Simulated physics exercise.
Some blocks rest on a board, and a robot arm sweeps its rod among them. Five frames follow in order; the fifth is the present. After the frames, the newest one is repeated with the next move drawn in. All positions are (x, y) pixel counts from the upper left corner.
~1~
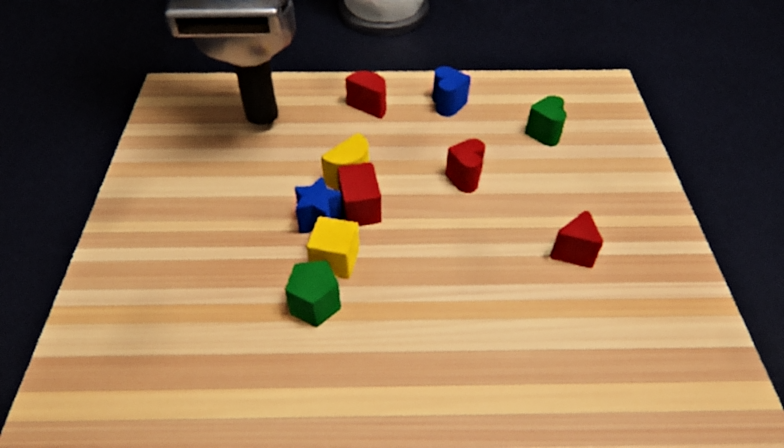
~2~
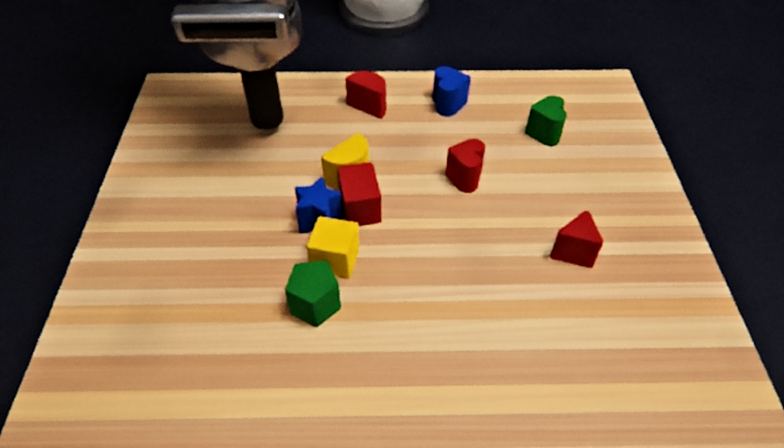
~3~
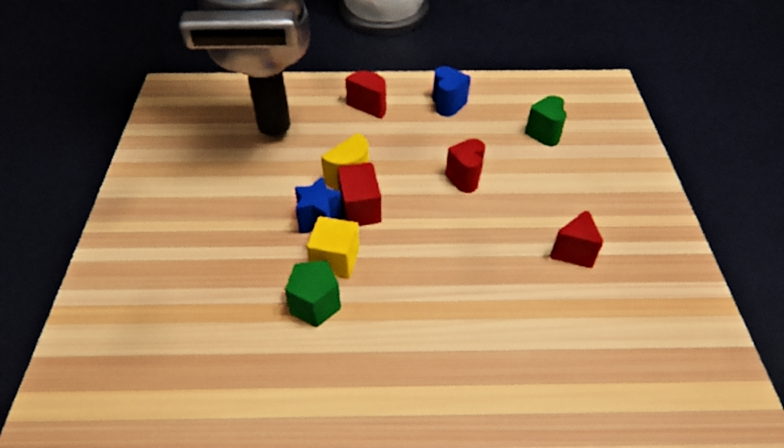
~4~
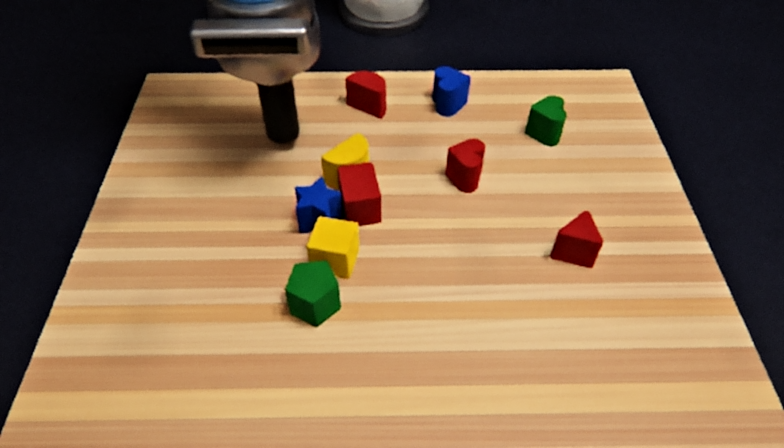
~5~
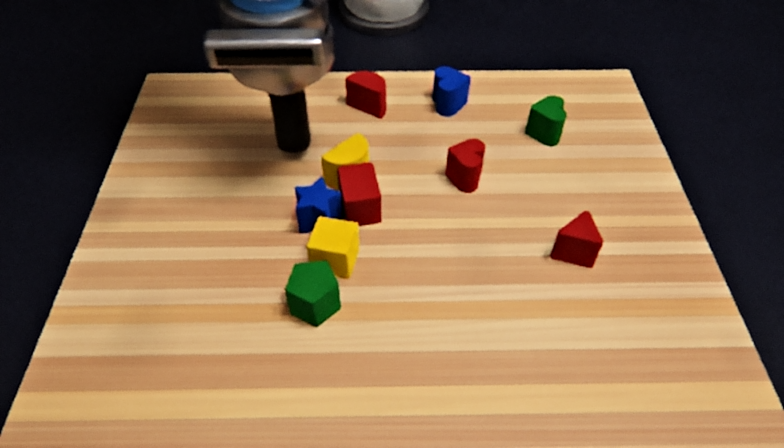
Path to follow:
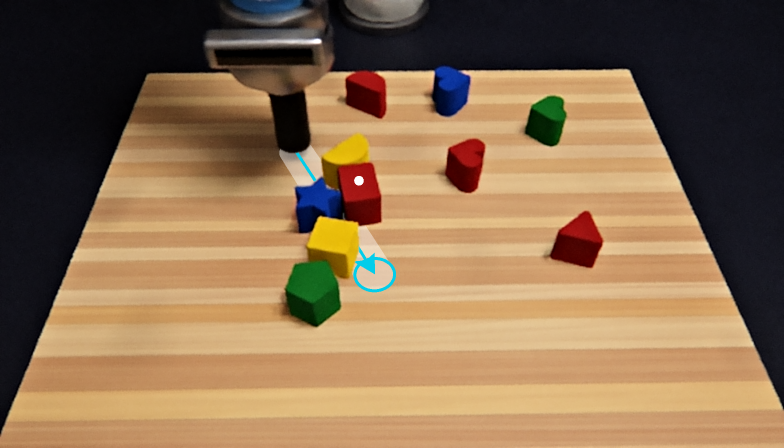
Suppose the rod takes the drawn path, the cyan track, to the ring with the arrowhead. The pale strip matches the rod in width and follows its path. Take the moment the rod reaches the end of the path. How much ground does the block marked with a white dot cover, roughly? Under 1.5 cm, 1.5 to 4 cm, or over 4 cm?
It will move between 1.5 and 4 cm.
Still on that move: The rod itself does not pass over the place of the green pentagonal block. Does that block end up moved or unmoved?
By the time the path is finished, it has moved at least a centimetre.
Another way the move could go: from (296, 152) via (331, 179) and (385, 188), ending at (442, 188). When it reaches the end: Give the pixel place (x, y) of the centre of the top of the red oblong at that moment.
The middle of its upper face will lie at (374, 195).
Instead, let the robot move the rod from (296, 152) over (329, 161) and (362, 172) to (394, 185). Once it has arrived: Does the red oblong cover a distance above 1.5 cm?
Yes.
The drawn path runs in a line from (296, 152) to (375, 274); the dot is on the red oblong.
What follows on the original path. One third of the way, rod (319, 178); yellow half-round block (352, 151), turned 35° anticlockwise; red oblong (365, 185).
Two thirds of the way, rod (346, 220); green pentagonal block (306, 300); blue star (324, 227), turned 55° clockwise; yellow square (327, 261), turned 20° anticlockwise; yellow half-round block (355, 151), turned 50° anticlockwise; red oblong (380, 191).
At the end, rod (374, 265); green pentagonal block (281, 333), turned 25° clockwise; blue star (339, 264), turned 85° clockwise; yellow square (320, 300); yellow half-round block (355, 151), turned 50° anticlockwise; red oblong (382, 191).
